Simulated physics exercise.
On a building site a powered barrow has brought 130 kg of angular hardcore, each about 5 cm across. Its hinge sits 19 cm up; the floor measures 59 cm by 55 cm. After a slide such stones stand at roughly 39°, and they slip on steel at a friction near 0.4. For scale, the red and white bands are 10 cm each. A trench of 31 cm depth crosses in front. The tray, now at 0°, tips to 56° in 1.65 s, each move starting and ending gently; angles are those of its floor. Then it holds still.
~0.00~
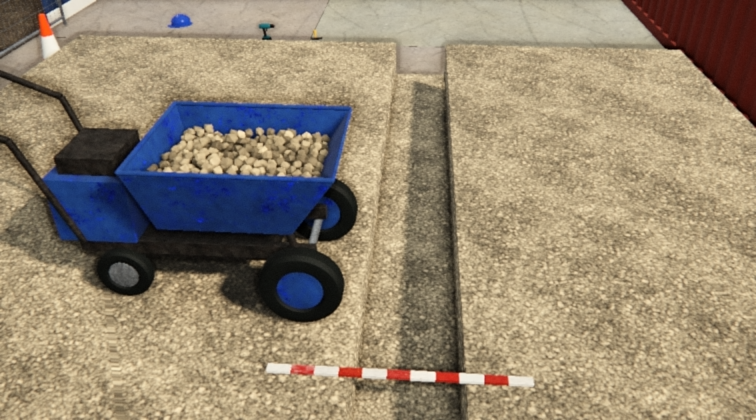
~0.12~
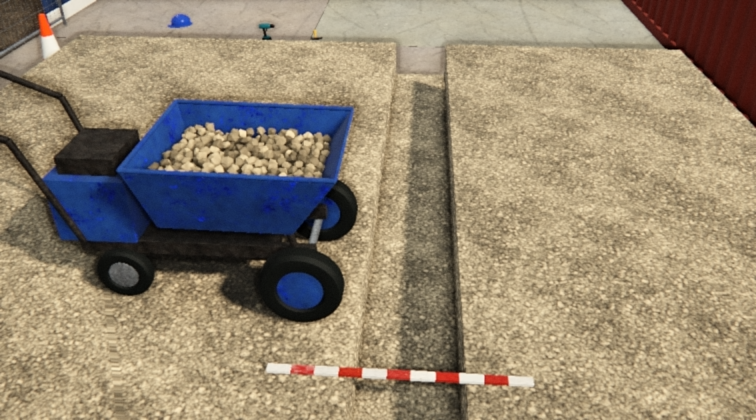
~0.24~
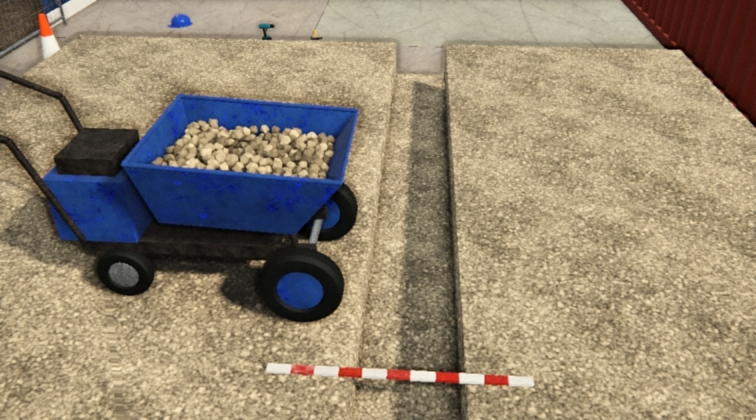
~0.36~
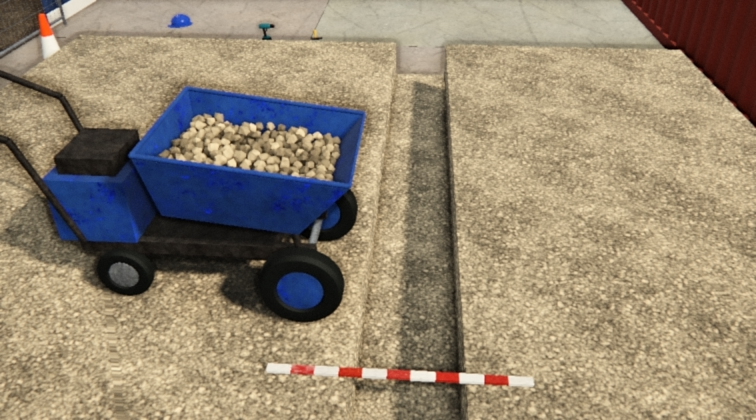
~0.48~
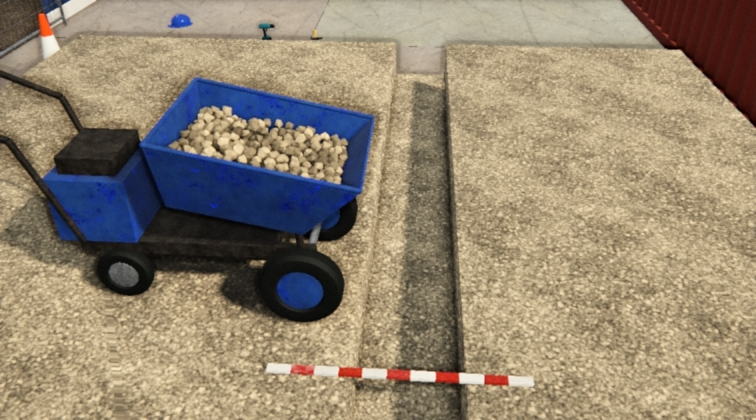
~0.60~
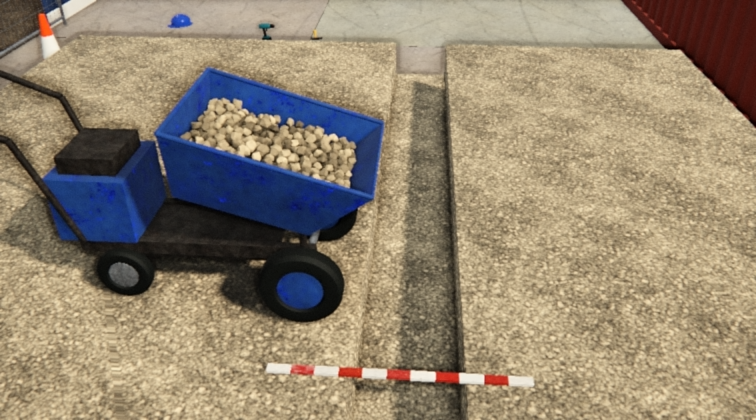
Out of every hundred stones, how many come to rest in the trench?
Some 3 per cent of it.
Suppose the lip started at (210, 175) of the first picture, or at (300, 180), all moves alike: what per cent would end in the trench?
About 0 and 5 per cent.
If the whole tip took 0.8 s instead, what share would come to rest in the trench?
Then about 10 per cent.
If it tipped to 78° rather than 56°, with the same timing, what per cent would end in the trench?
In that case some 70 per cent.
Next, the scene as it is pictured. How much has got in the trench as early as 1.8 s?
Some 0 per cent.
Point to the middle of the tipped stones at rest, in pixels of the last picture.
Near (448, 316).
After 1.2 s the floor is at 47°; 100 % in the tray; the foremost stones are at (394, 217).
After 1.8 s the floor is at 56°; 100 % in the tray; the foremost stones are at (430, 211).
After 2.1 s the floor is at 56°; 99 % in the tray, 1 % in the trench; the foremost stones are at (465, 265).
After 4.1 s the floor is at 56°; 96 % in the tray, 3 % in the trench, 1 % past the trench; the foremost stones are at (495, 268).
